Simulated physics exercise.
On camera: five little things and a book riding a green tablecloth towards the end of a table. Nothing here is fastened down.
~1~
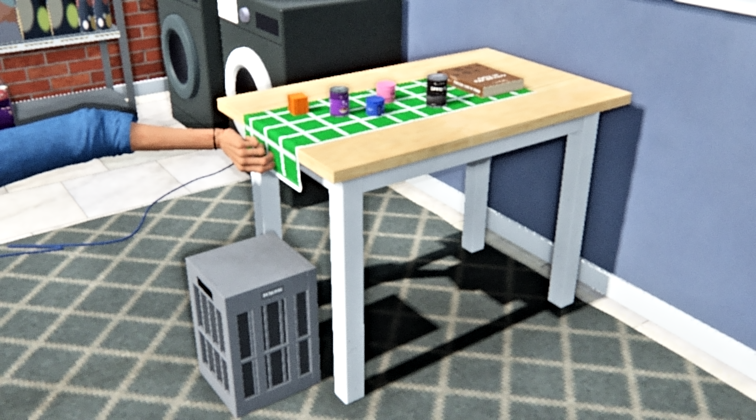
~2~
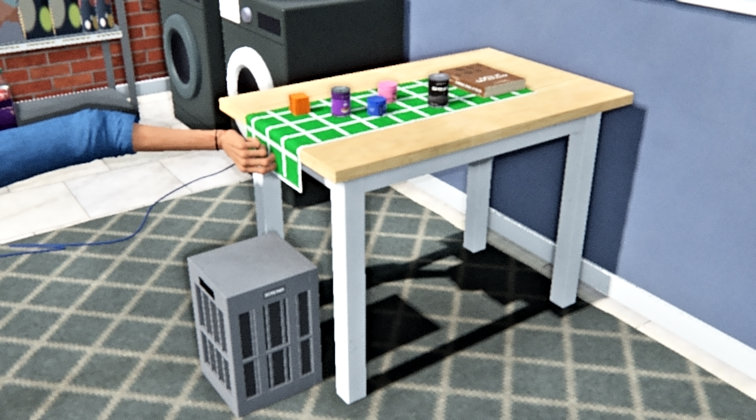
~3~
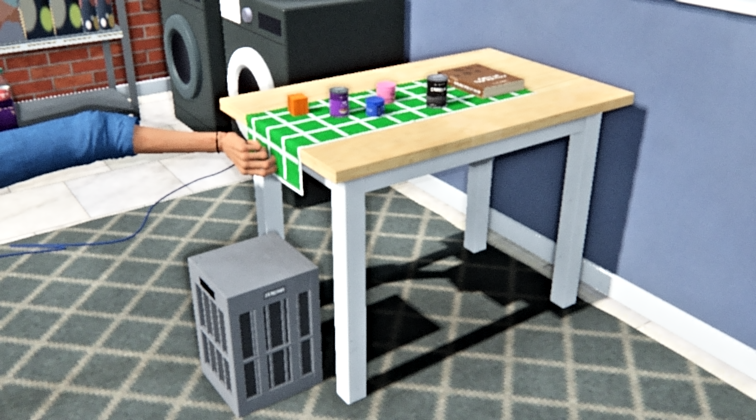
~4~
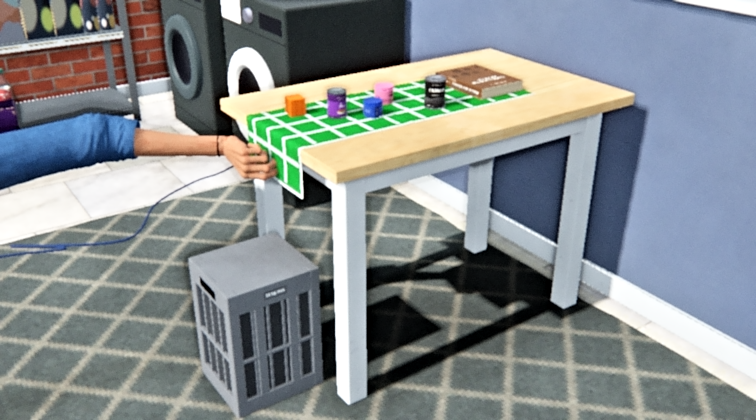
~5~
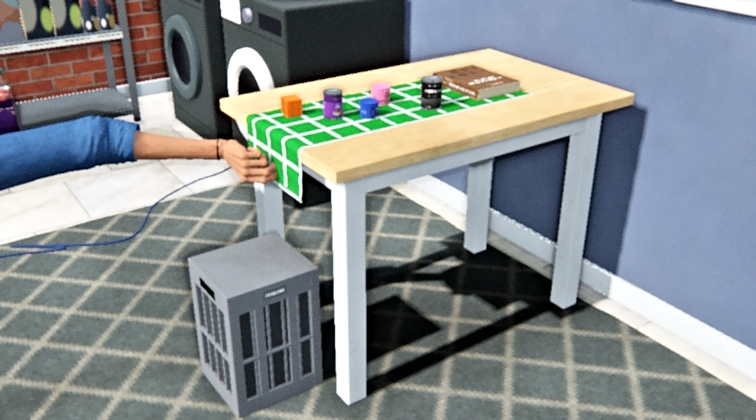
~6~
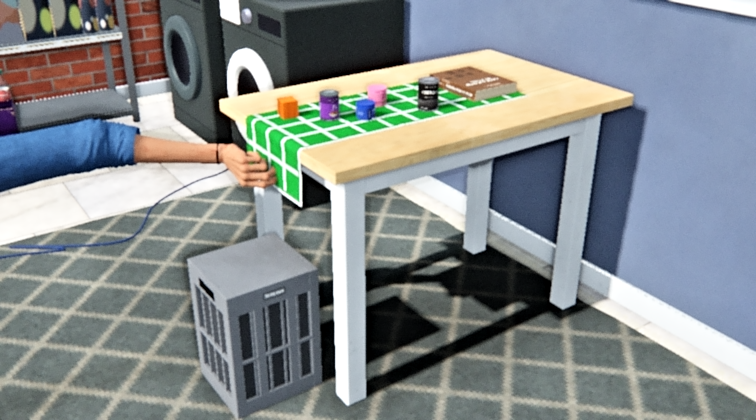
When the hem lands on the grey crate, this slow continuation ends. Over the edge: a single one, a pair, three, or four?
Fallen count: Two.
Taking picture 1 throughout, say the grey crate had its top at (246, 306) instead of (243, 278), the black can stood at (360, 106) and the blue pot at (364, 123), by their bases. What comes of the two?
The black can does not stay aboard, and the blue pot does not stay aboard.
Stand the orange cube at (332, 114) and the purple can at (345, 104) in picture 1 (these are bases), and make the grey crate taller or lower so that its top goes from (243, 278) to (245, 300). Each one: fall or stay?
The orange cube comes down; the purple can drops off.
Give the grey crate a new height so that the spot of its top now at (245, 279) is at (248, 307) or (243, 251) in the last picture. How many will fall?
Respectively 3 and 1.
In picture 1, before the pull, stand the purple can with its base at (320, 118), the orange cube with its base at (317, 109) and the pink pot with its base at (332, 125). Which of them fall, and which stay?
Purple can dropped, orange cube dropped, pink pot dropped.
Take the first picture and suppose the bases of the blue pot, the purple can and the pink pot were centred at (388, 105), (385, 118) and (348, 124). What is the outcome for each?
The blue pot stays put, the purple can stays put, and the pink pot topples down.
Early on, hem near (276, 235); orange cube gone.
Midway, hem on the crate; orange cube and purple can gone.
Finally, hem on the crate; orange cube and purple can gone. It carries off two.
